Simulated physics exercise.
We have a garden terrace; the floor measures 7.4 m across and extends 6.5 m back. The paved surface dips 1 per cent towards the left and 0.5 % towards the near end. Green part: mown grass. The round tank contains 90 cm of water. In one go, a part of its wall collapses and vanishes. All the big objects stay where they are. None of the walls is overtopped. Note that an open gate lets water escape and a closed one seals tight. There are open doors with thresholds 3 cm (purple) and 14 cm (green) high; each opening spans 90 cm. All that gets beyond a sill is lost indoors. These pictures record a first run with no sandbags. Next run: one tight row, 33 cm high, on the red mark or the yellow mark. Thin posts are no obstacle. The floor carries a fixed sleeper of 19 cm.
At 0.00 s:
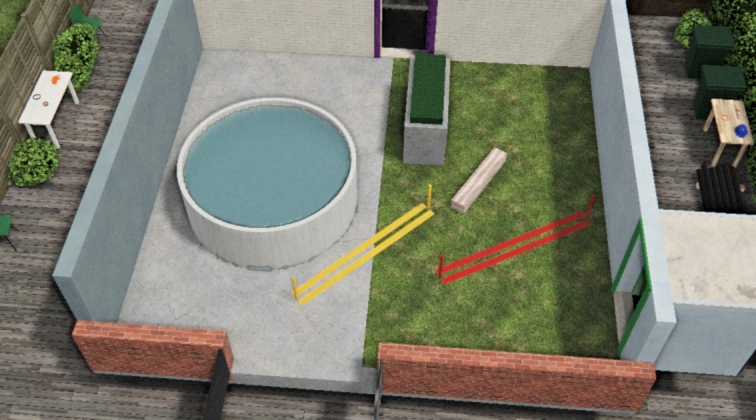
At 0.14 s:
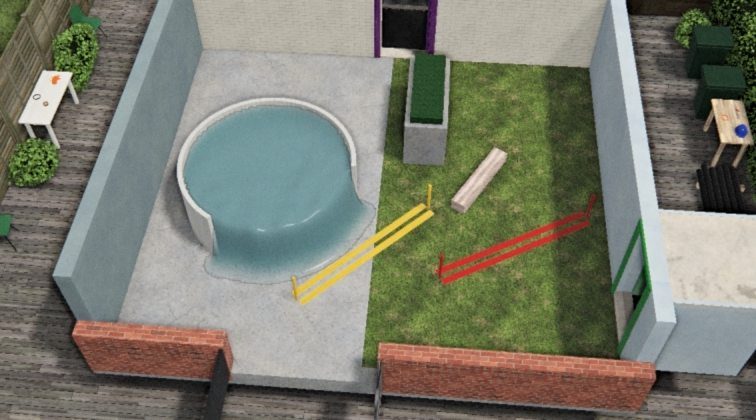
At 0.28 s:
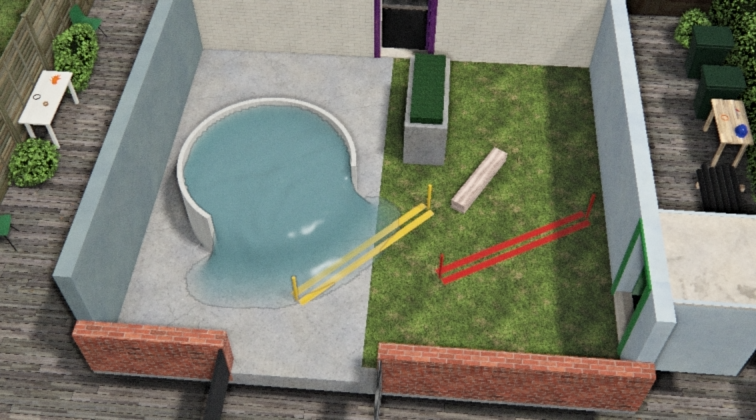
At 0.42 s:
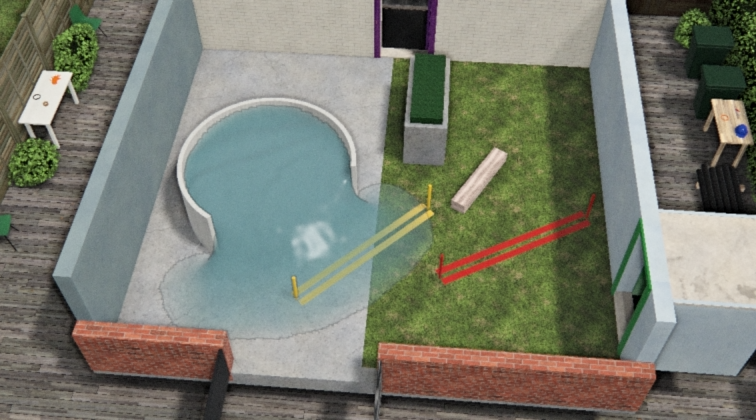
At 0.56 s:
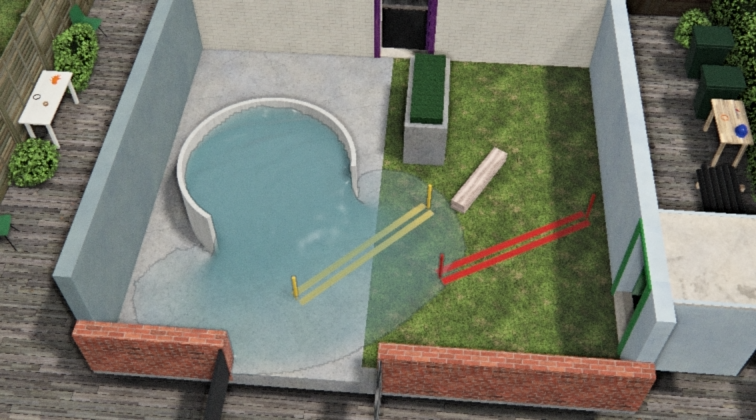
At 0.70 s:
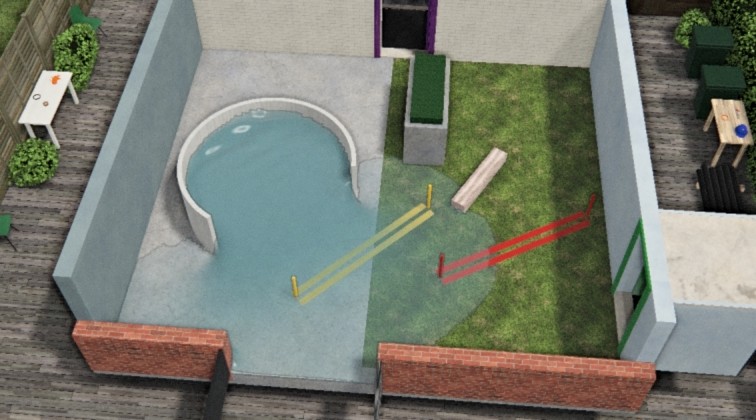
Garden terrace with a round tank losing part of its near wall, water spreading over paving and grass past yellow bars.
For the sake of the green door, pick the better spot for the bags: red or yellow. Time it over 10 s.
I would pick yellow.
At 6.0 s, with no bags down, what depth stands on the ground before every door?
Purple 0 cm, green 9 cm.
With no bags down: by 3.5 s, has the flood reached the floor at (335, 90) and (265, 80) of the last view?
Bone dry, bone dry.
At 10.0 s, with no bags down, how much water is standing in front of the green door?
Close to 5.0 cm of depth.
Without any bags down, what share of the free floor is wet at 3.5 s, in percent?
Roughly 60 percent.
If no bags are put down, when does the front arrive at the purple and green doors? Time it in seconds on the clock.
It first reaches the purple door at 6.5 s, the green door at 2.2 s.
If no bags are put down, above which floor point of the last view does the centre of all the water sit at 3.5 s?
Centre of the water: Close to (367, 265).
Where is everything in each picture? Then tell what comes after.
The round tank at (268, 164) is whole and still, 90 cm deep, in the first picture.
The front is at (209, 265), 1.5 m from the gap at (302, 247); 0.6 m2 of floor is under water; 90 cm left at the back of the round tank, in the second picture.
The front is at (193, 284), 1.7 m from the gap at (302, 249); 2.4 m2 of floor is under water; 90 cm left at the back of the round tank, in the third picture.
The front is at (167, 292), 2.1 m from the gap at (302, 251); 5.4 m2 of floor is under water; 89 cm left at the back of the round tank, in the fourth picture.
The front is at a hidden place, 2.6 m from the gap at (303, 252); 9.5 m2 of floor is under water; 82 cm left at the back of the round tank, in the fifth picture.
Water pours out at (303, 253) and has run 3.0 m, to a hidden place; typically 7 cm deep outside, 77 cm at the round tank's back, in the sixth picture.
After 1.4 s water covers 40 % of the floor and is deepest (47 cm) near (110, 349) in the run without bags; in at the green door, 0 L with no bags, 0 L with the row on red, 0 L on yellow.
After 2.2 s water covers 50 % of the floor and is deepest (36 cm) near (623, 385) in the run without bags; in at the green door, 0 L with no bags, 0 L with the row on red, 0 L on yellow.
After 3.5 s water covers 60 % of the floor and is deepest (28 cm) near (610, 384) in the run without bags; in at the green door, 60 L with no bags, 49 L with the row on red, 0 L on yellow.
After 6.0 s water covers 80 % of the floor and is deepest (13 cm) near (483, 206) in the run without bags; in at the green door, 89 L with no bags, 67 L with the row on red, 0 L on yellow.
After 10.0 s water covers 100 % of the floor and is deepest (12 cm) near (110, 349) in the run without bags; in at the green door, 89 L with no bags, 68 L with the row on red, 0 L on yellow.
